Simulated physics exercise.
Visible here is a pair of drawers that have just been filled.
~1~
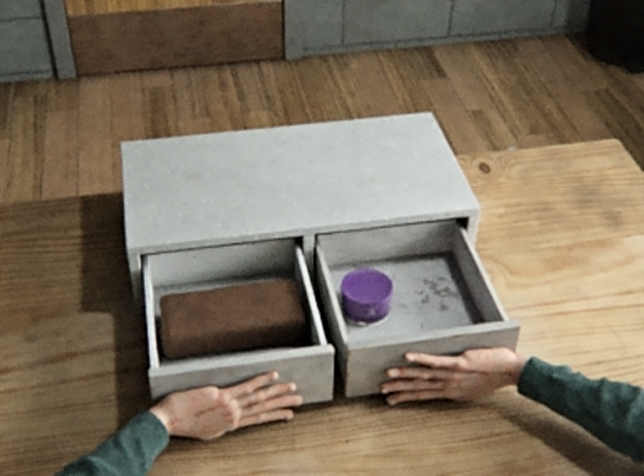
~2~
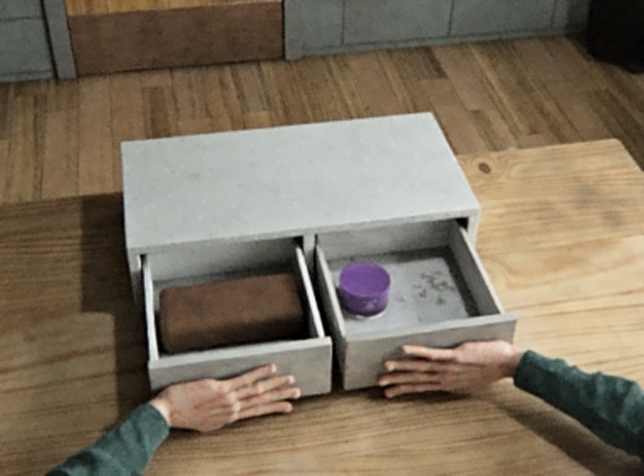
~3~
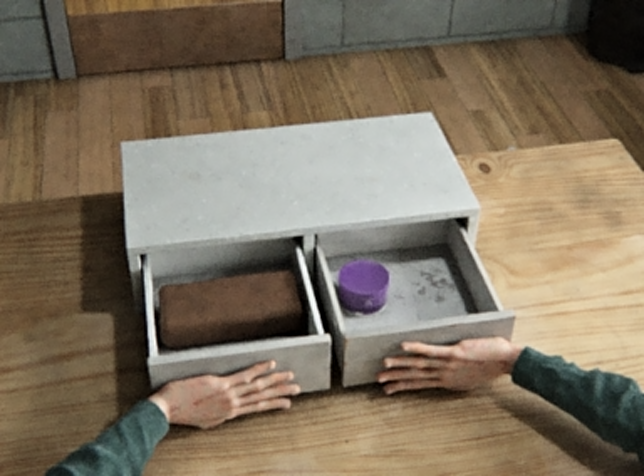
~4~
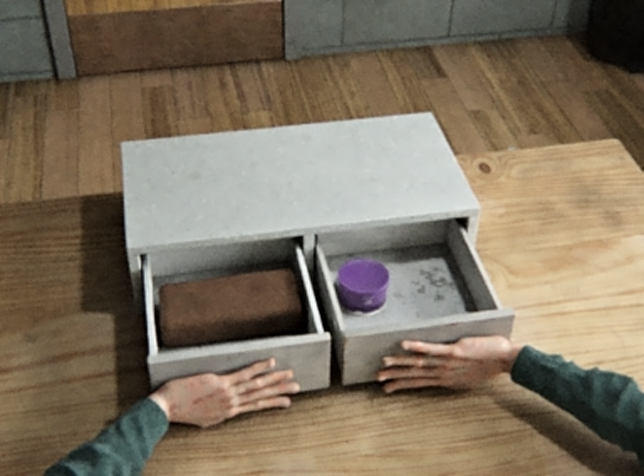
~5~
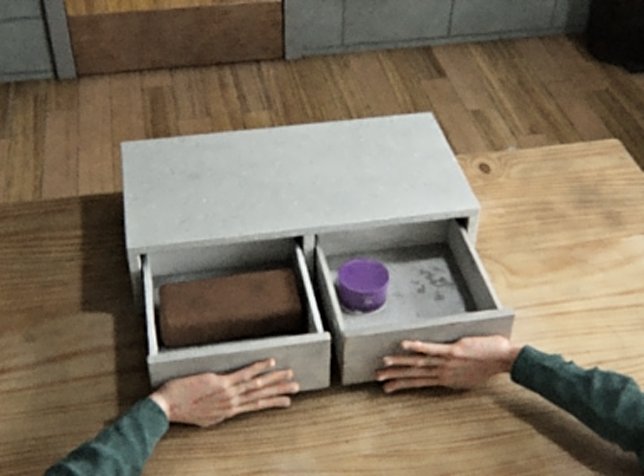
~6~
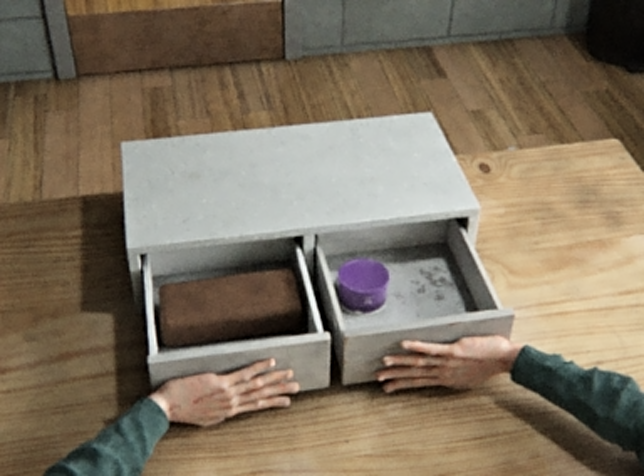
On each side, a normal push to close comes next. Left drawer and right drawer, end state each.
Left drawer closed; right drawer closed.
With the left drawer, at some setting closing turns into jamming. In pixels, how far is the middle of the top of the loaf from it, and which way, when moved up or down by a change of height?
About 20 pixels, upward.
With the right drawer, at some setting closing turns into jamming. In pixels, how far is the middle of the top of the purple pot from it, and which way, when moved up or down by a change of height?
It needs a shift of 24 pixels in the upward direction.
Then, 0.56 s later than the last frame, left drawer about half in; right drawer about half in.
When it is over, the left drawer closes; the right drawer closes.
